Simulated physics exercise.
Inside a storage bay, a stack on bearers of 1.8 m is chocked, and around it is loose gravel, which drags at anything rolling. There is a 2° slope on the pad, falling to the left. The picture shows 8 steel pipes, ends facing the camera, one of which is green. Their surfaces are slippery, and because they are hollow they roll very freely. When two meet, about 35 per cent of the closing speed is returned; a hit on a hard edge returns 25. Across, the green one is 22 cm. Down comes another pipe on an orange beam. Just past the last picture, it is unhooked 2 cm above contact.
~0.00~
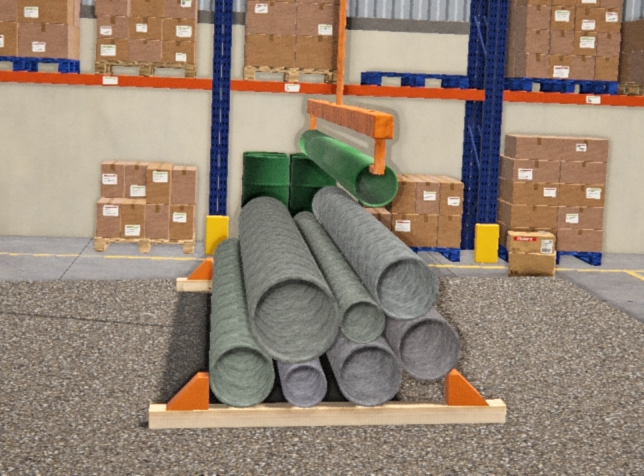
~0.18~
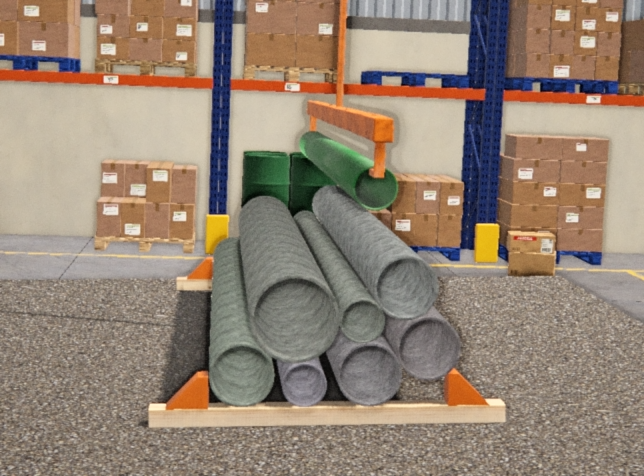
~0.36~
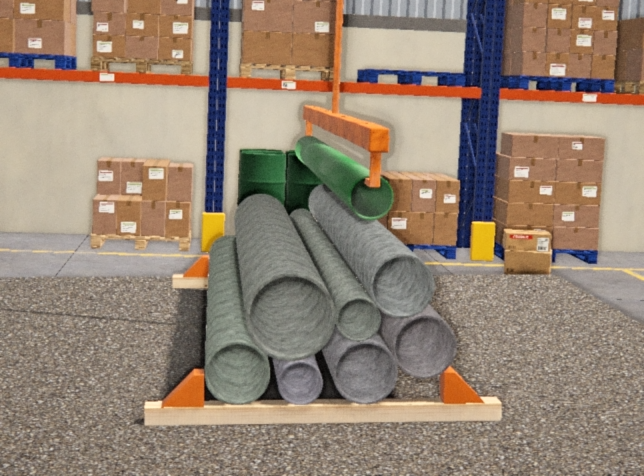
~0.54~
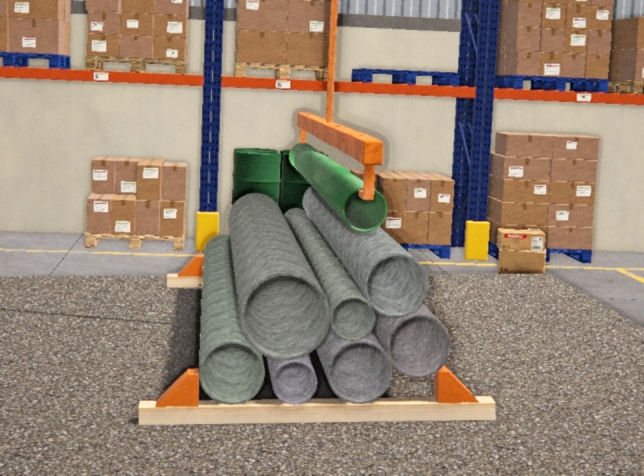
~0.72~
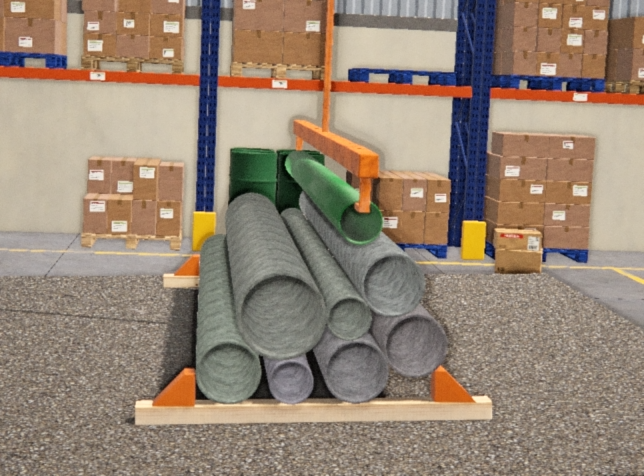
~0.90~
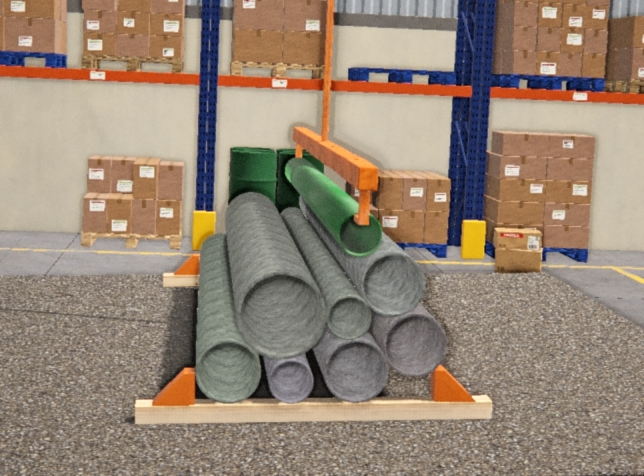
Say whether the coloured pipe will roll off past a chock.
As for green, it does not leave.
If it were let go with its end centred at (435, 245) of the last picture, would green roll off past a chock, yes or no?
Released there, green: It happens.
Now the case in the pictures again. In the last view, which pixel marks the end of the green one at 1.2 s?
Around pixel (339, 275).
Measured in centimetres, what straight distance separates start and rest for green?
Green 50.
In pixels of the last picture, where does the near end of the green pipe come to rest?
Roughly (336, 275).
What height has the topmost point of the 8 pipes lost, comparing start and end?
Roughly 45 cm.
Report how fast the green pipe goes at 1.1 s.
Close to 0.9 m/s then.
By 1.1 s, green is up on others, 45 cm inside the right chock, rolling left; 0 of 8 are outside the chocks.
By 1.2 s, green is up on others, 50 cm inside the right chock, rolling left; 0 of 8 are outside the chocks.
By 1.4 s, green is up on others, 50 cm inside the right chock, rolling right; 0 of 8 are outside the chocks.
Finally (1.6 s), green is up on others, 50 cm inside the right chock; 0 of 8 are outside the chocks.
